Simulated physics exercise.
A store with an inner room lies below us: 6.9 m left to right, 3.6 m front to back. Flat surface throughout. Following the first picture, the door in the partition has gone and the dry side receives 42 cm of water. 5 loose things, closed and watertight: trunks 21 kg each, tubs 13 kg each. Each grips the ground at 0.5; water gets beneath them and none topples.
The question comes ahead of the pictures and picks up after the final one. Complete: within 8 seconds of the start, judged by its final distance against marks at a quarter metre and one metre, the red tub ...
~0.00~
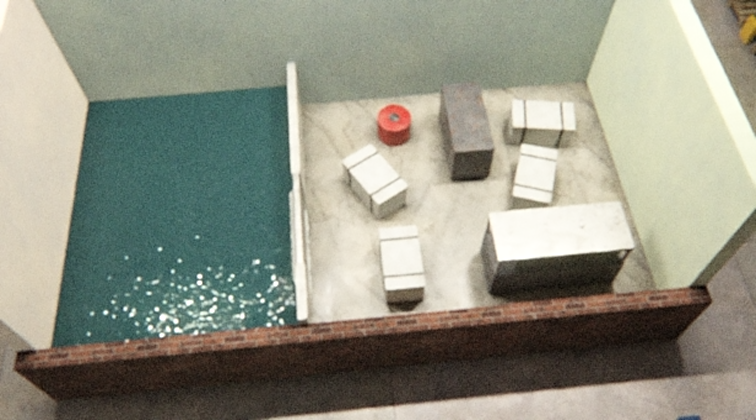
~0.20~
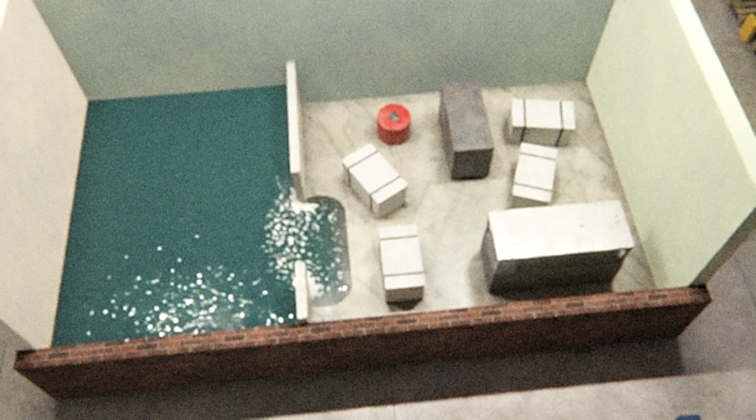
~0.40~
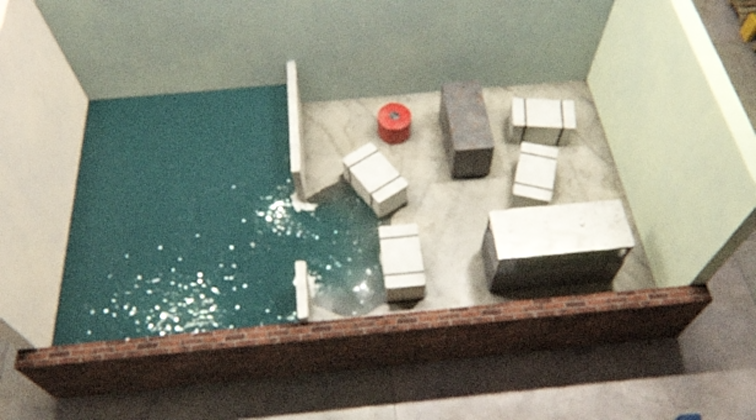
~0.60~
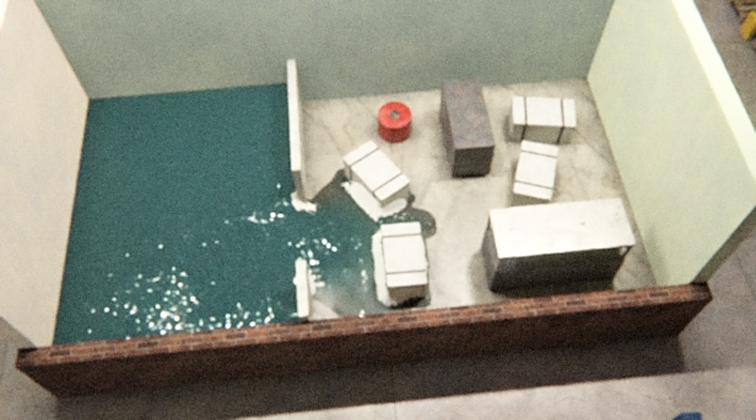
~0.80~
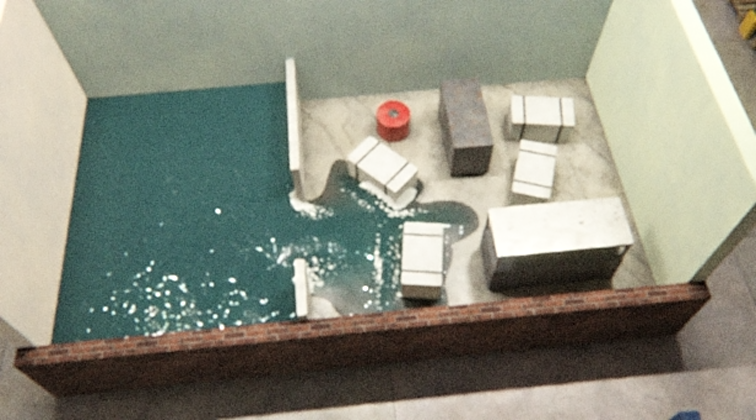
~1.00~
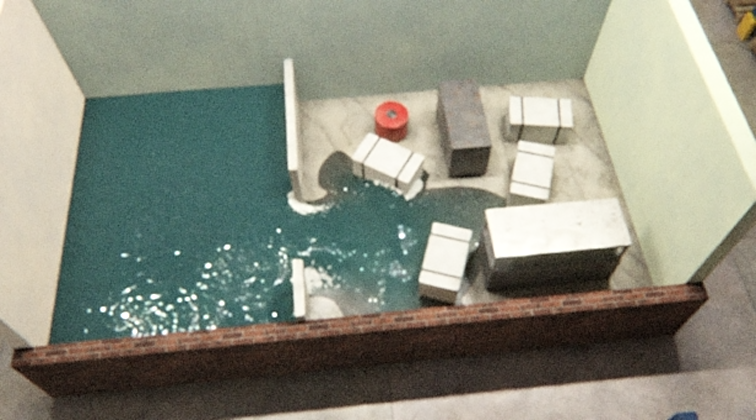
The red tub passes the one-metre mark.
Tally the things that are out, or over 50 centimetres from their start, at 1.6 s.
2.
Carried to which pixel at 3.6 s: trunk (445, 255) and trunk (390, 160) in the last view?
Somewhere about (455, 231) and (398, 107).
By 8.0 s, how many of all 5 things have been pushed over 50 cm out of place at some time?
That adds up to 5.
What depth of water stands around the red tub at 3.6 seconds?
Depth approx. 6 cm.
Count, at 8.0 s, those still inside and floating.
At that point I count 5.
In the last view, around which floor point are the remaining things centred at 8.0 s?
It works out to somewhere near (486, 170) on the floor.
After 1.6 s the red tub is near (392, 109), 0.1 m from its start, aground; 1 afloat.
After 3.6 s the red tub is near (370, 94), 0.5 m from its start, aground; 3 afloat.
After 5.6 s the red tub is near (323, 114), 0.9 m from its start, afloat; 4 afloat.
After 8.0 s the red tub is near (380, 199), 1.4 m from its start, afloat; 5 afloat.
